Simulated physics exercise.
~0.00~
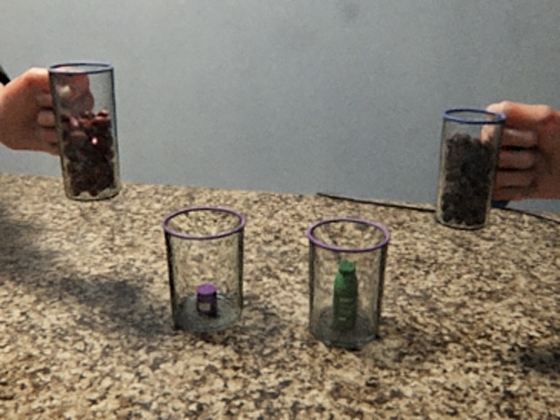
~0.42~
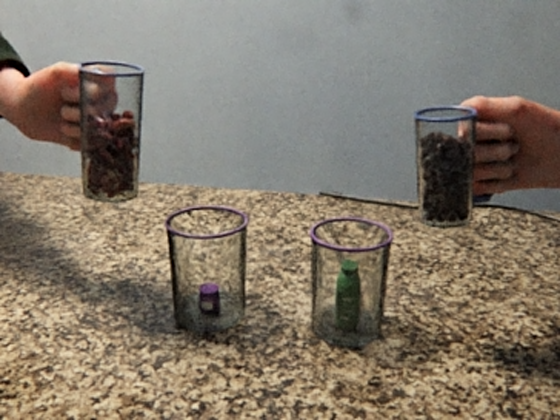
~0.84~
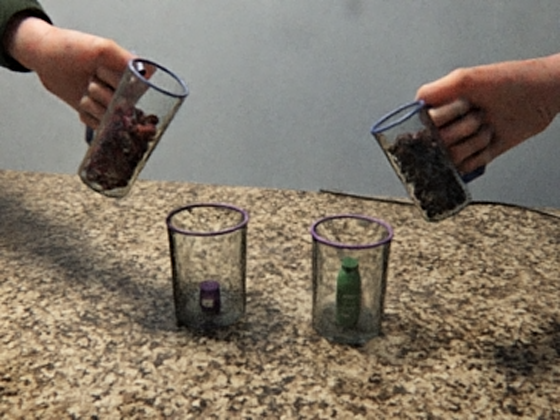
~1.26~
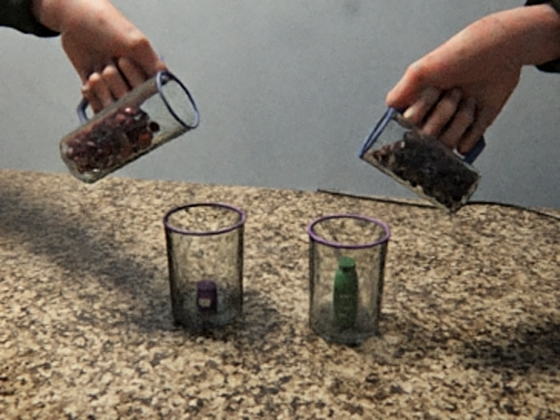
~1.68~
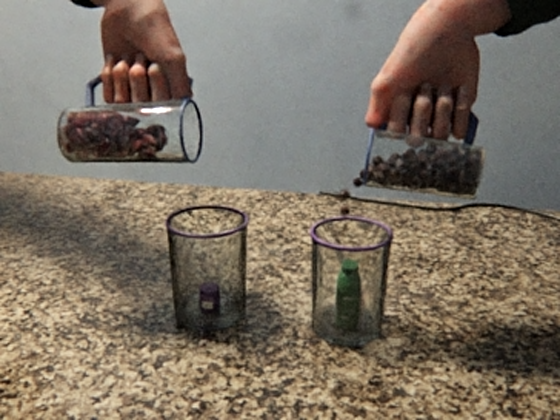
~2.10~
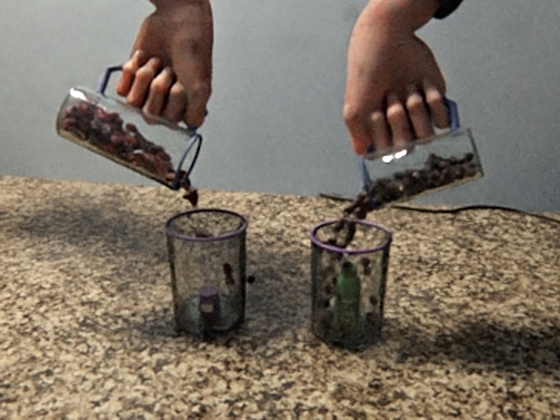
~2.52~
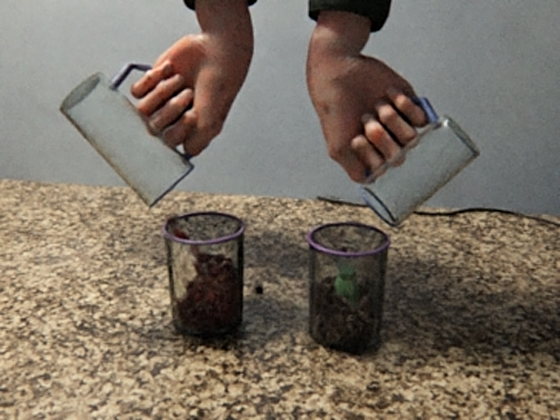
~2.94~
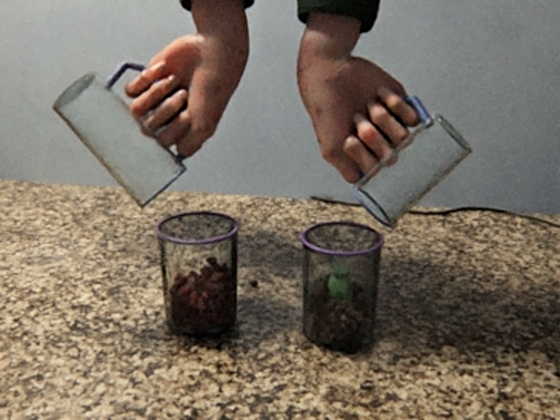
Two hands tipped blue-rimmed cups of small dark pieces into two purple-rimmed glasses on a speckled counter until the cups were empty, burying the small purple object on the left while the green bottle on the right still showed, with one piece left on the counter.
